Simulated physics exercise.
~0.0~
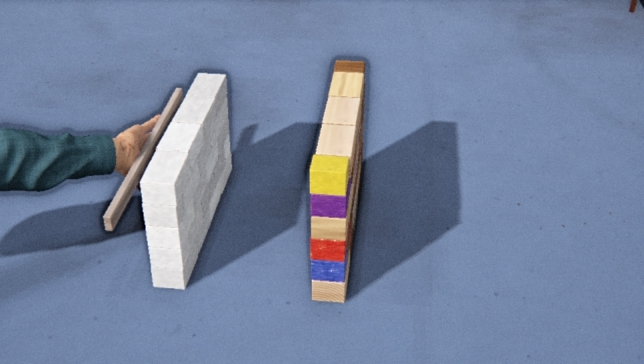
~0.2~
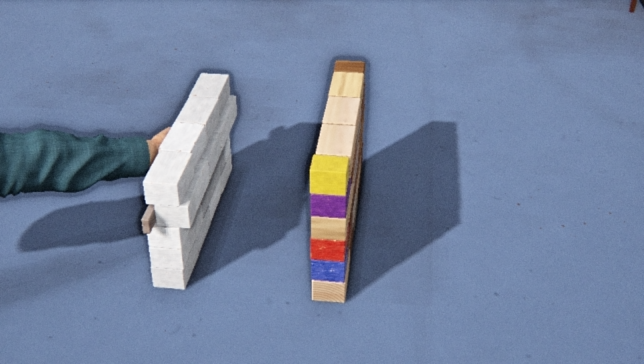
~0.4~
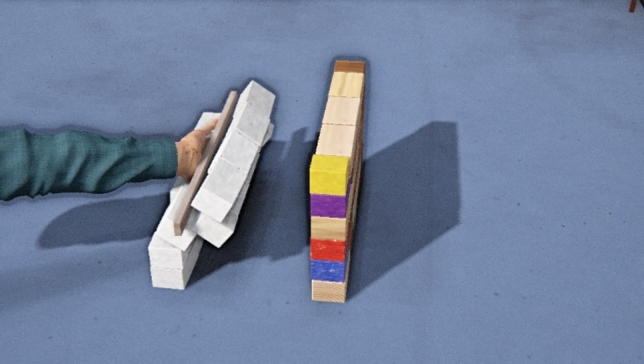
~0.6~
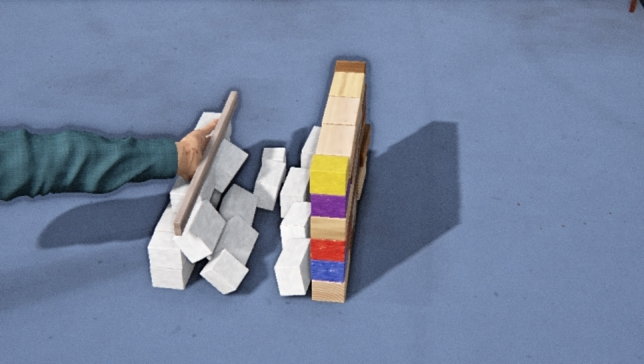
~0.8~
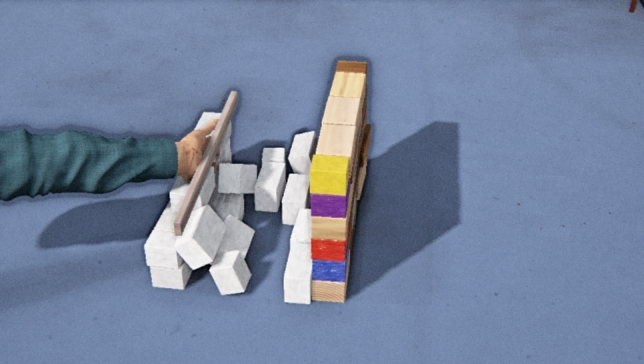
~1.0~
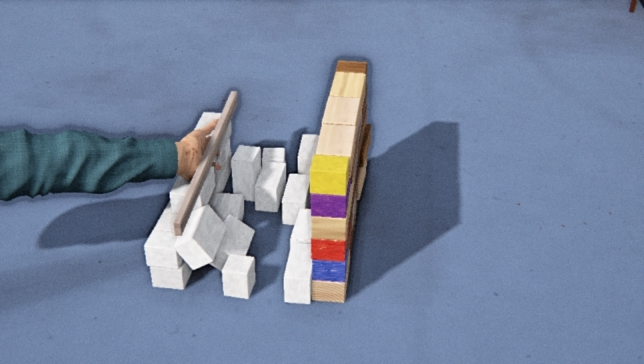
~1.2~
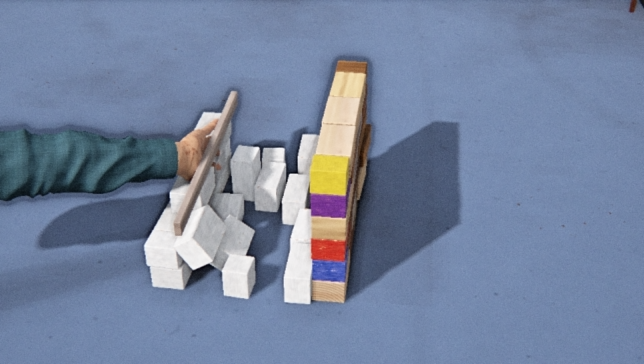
Two narrow walls of toy blocks stand parallel on a plain blue surface, seen from above at an angle, a white one on the left and a wooden one on the right with yellow, purple, red and blue blocks at its near end. From the left, a hand in a green sleeve pushes a long wooden batten into the white wall. Its upper part slides right, tilts and breaks apart, and white blocks tumble into the gap, some landing against the wooden wall. The batten stops and the last loose blocks settle. The wooden wall remains standing, its coloured blocks still in place.
